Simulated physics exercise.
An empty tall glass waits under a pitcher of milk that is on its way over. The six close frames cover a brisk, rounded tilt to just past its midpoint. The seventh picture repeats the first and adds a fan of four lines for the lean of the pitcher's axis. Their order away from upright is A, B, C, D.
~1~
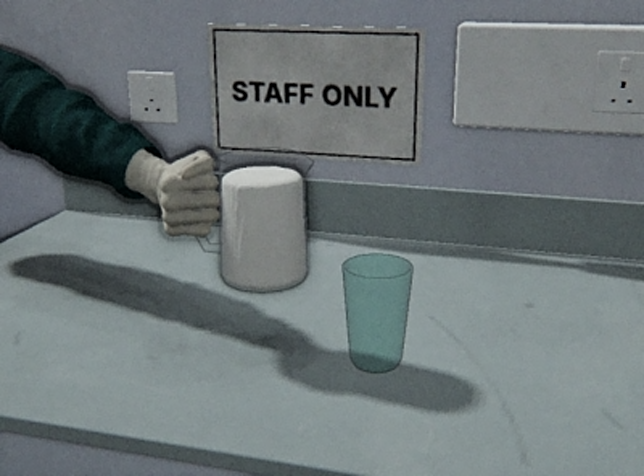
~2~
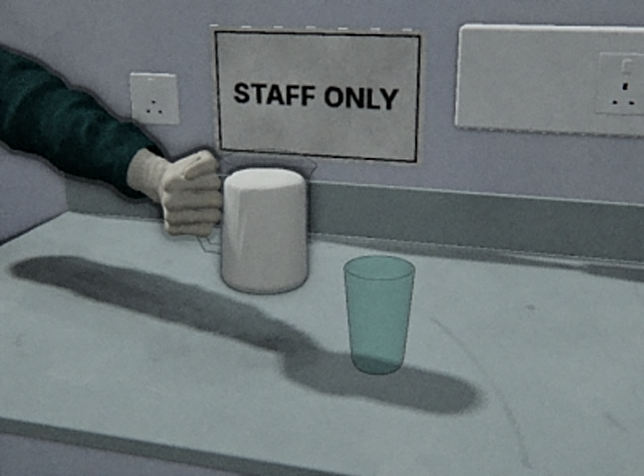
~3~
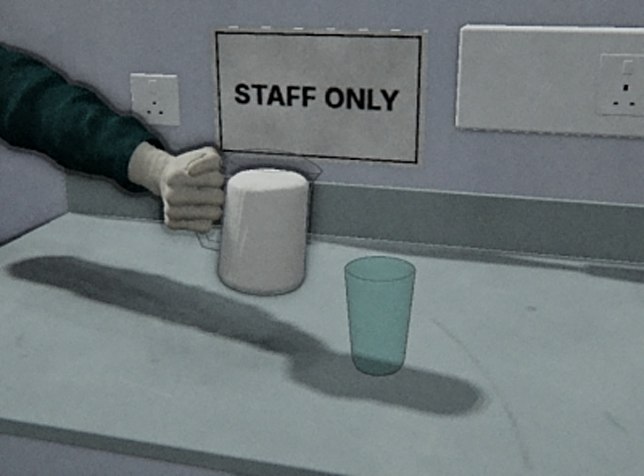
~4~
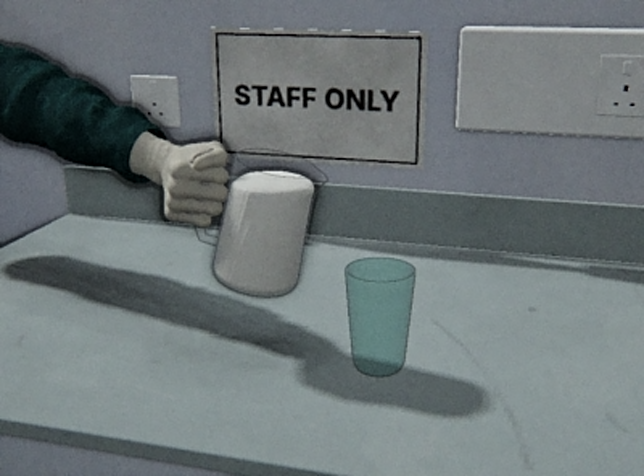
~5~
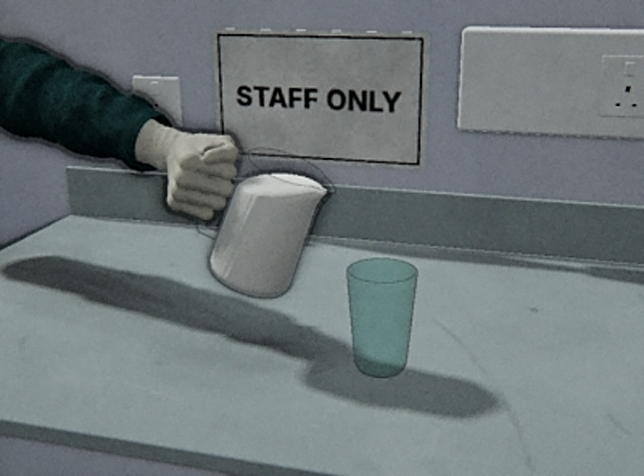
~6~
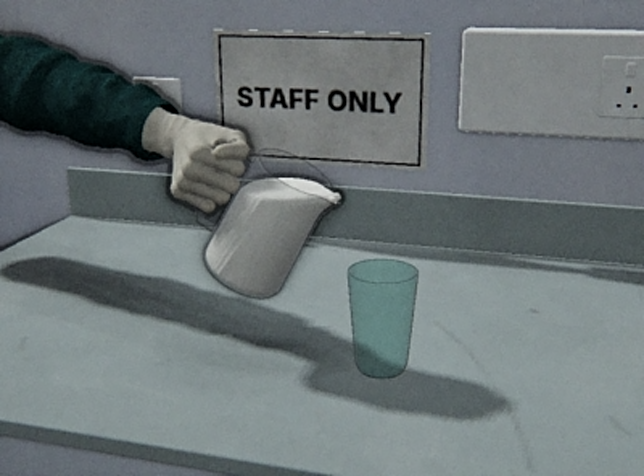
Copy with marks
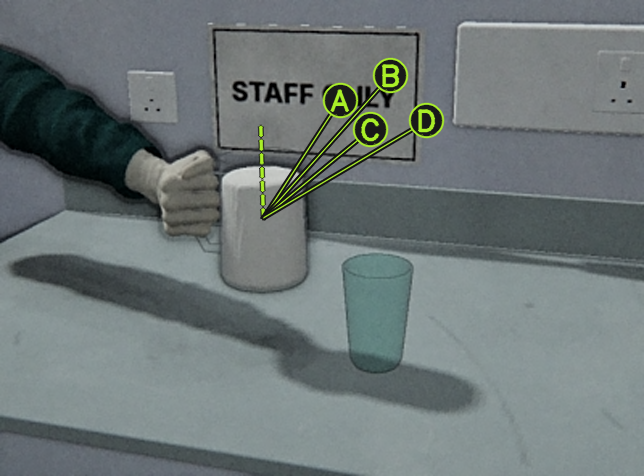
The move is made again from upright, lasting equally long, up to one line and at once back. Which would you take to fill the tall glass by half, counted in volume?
I would pick mark D.
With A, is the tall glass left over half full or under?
Under.
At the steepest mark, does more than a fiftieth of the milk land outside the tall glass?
No.
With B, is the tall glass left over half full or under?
Under.
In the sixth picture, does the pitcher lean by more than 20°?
Yes, it does.
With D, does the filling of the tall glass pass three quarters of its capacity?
No, less.
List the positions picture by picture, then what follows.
In the first frame, upright, lip at (312, 163); rim of the tall glass round (378, 265); nothing has left yet.
In the second frame, upright, lip at (315, 166); nothing has left yet.
In the third frame, tipped about 6°, lip at (320, 172); nothing has left yet.
In the fourth frame, tipped about 12°, lip at (326, 180); nothing has left yet.
In the fifth frame, tipped about 21°, lip at (333, 191); nothing has left yet.
In the sixth frame, tipped about 29°, lip at (339, 202); nothing has left yet.
On the marked copy, A at (330, 114); B at (379, 88); C at (357, 140); D at (412, 129).
With A, the tall glass ends with about 9 % of what it can hold.
With B, the tall glass ends with about 19 % of what it can hold.
With C, the tall glass ends with about 32 % of what it can hold.
With D, the tall glass ends with about 49 % of what it can hold.
